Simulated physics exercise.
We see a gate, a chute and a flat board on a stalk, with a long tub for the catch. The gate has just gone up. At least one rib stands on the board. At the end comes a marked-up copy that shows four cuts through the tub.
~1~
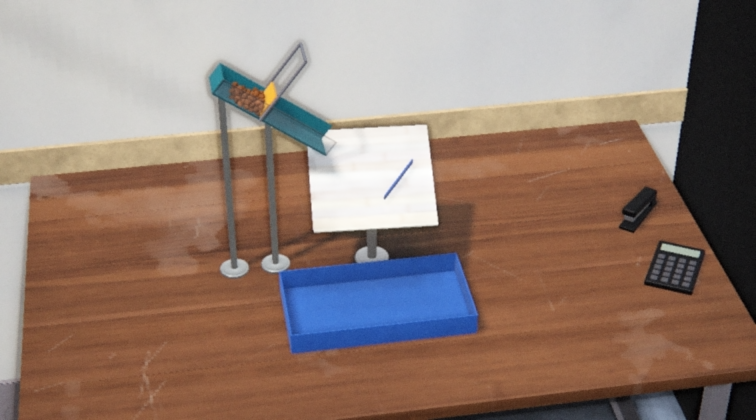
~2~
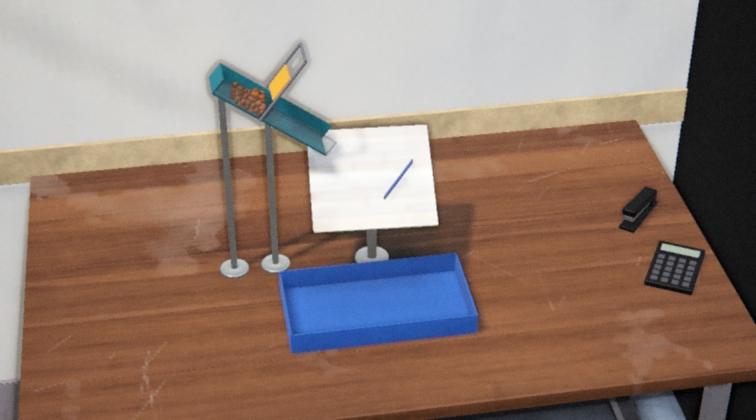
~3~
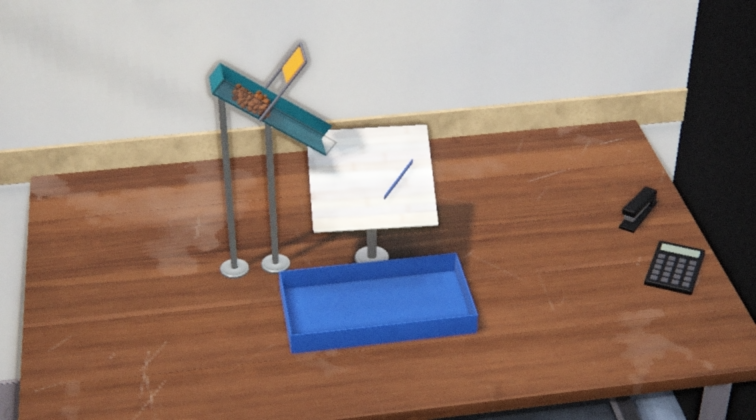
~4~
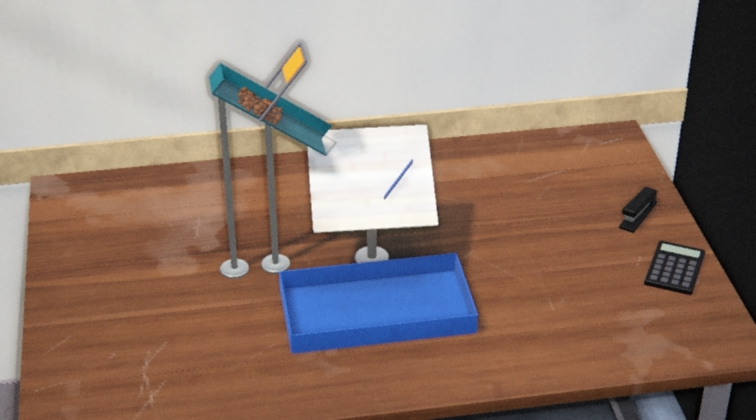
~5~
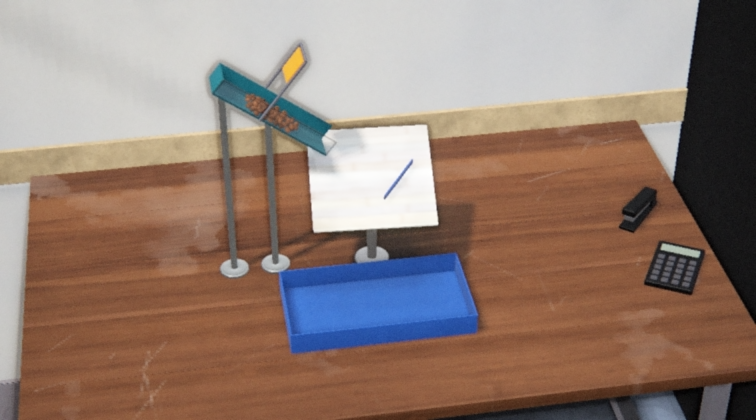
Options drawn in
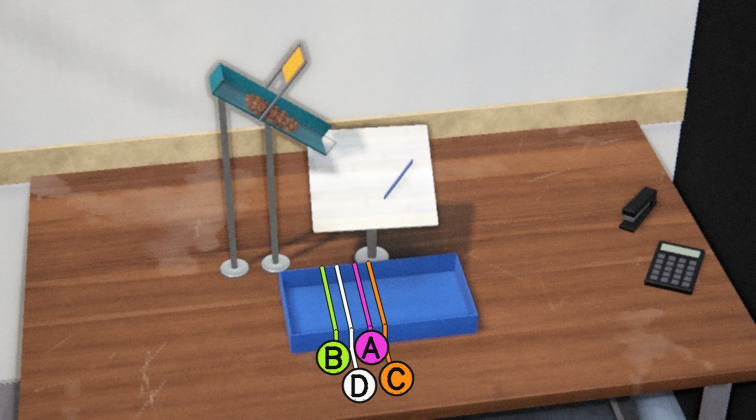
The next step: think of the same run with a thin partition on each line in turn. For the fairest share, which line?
C works best here.
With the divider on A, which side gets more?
Right.
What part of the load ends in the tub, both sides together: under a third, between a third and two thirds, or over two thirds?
Over two thirds.
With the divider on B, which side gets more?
Right.
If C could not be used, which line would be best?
Line A.
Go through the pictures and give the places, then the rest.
The first picture shows load behind the gate at (250, 98), bits of dog kibble; lip of the chute at (324, 147), sloping fairly steeply.
The second picture shows middle of the board at (371, 177), tilted fairly steeply; middle of its low edge at (376, 228); of its high edge at (367, 128).
The third picture shows front corners of the tub at (291, 335) and (477, 315), empty; front of the load at (266, 110).
The fourth picture shows middle of the load at (262, 105); its front at (279, 112), about a quarter of the way to the lip; rib from (413, 159) to (385, 196).
The fifth picture shows middle of the load at (272, 110); its front at (296, 125), about half of the way to the lip.
On the marked copy, line A crosses the front rim at (370, 327); line B crosses the front rim at (335, 330); line C crosses the front rim at (384, 325); line D crosses the front rim at (351, 329).
With A, of what is caught, a small part on the left of the divider, most on the right.
With B, of what is caught, none on the left of the divider, all on the right.
With C, of what is caught, about a third on the left of the divider, about two thirds on the right.
With D, of what is caught, a stray few on the left of the divider, nearly all on the right.
